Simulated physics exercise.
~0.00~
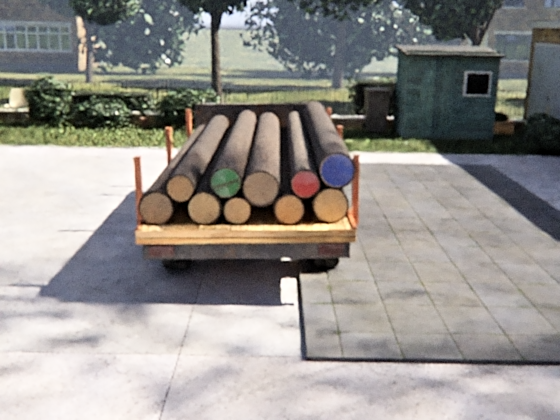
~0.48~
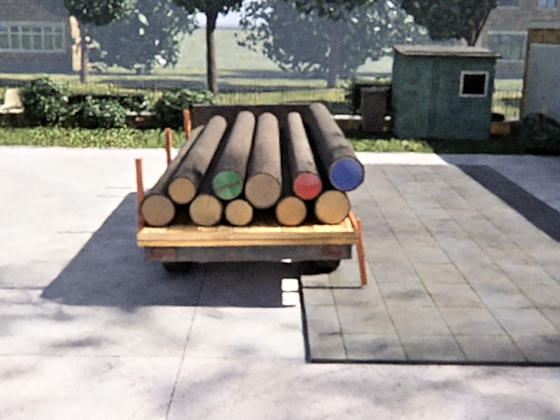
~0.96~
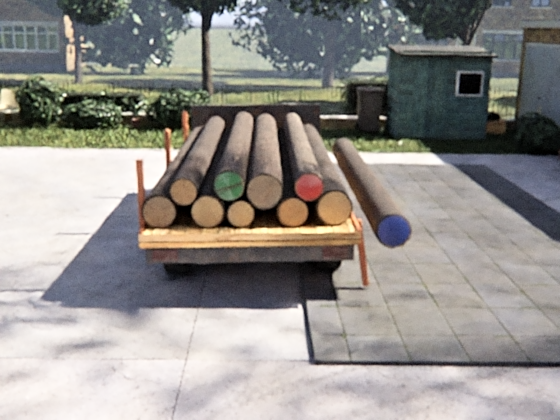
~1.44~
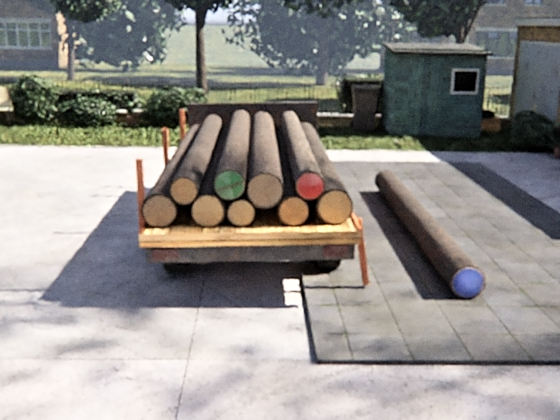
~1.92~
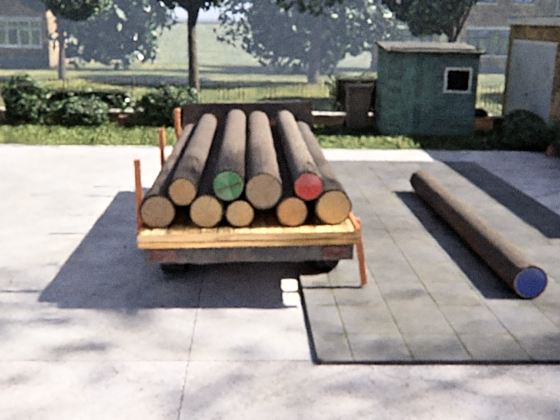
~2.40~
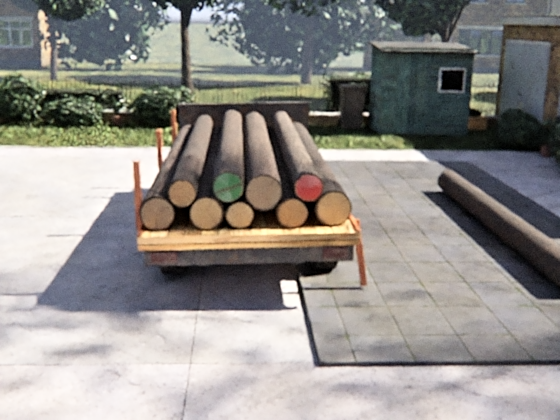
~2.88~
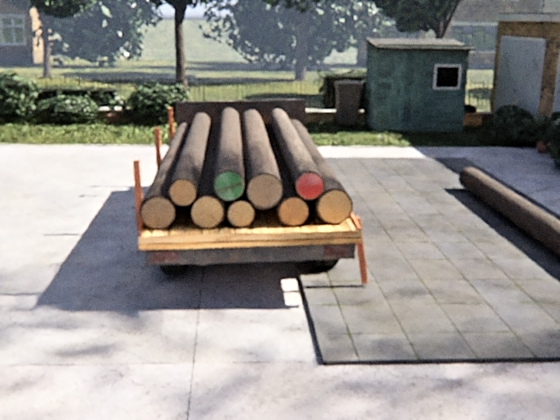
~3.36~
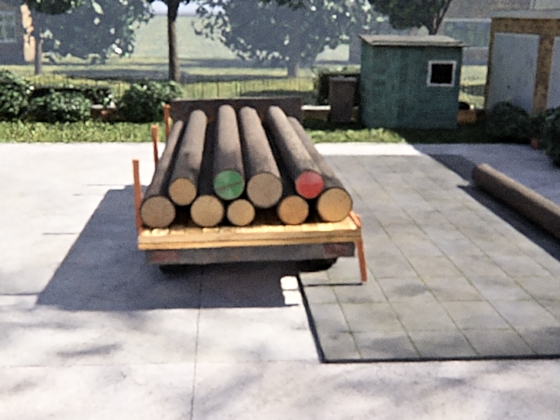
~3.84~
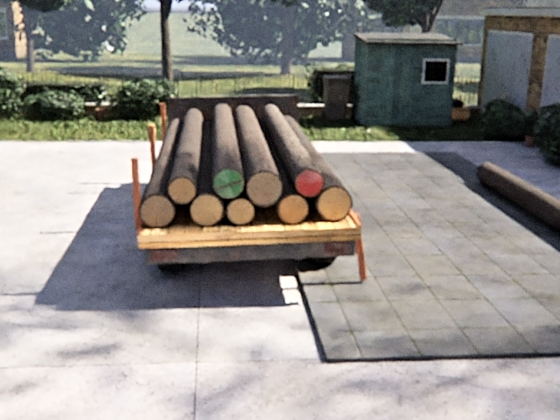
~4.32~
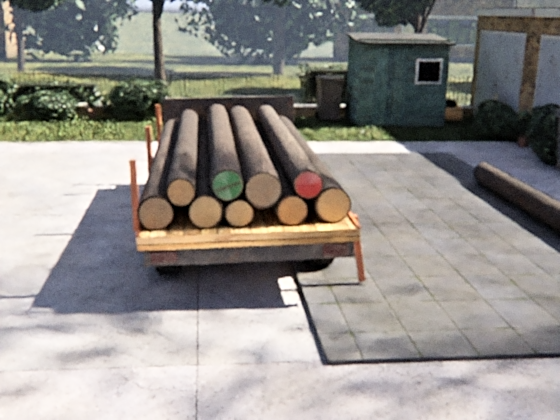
The footage shows timber poles stacked on a low trailer as the right posts swing down and the blue-ended pole rolls off that side, drops to the ground and rolls away to the right. The remaining poles, including the green-ended and red-ended ones, stay on the trailer.
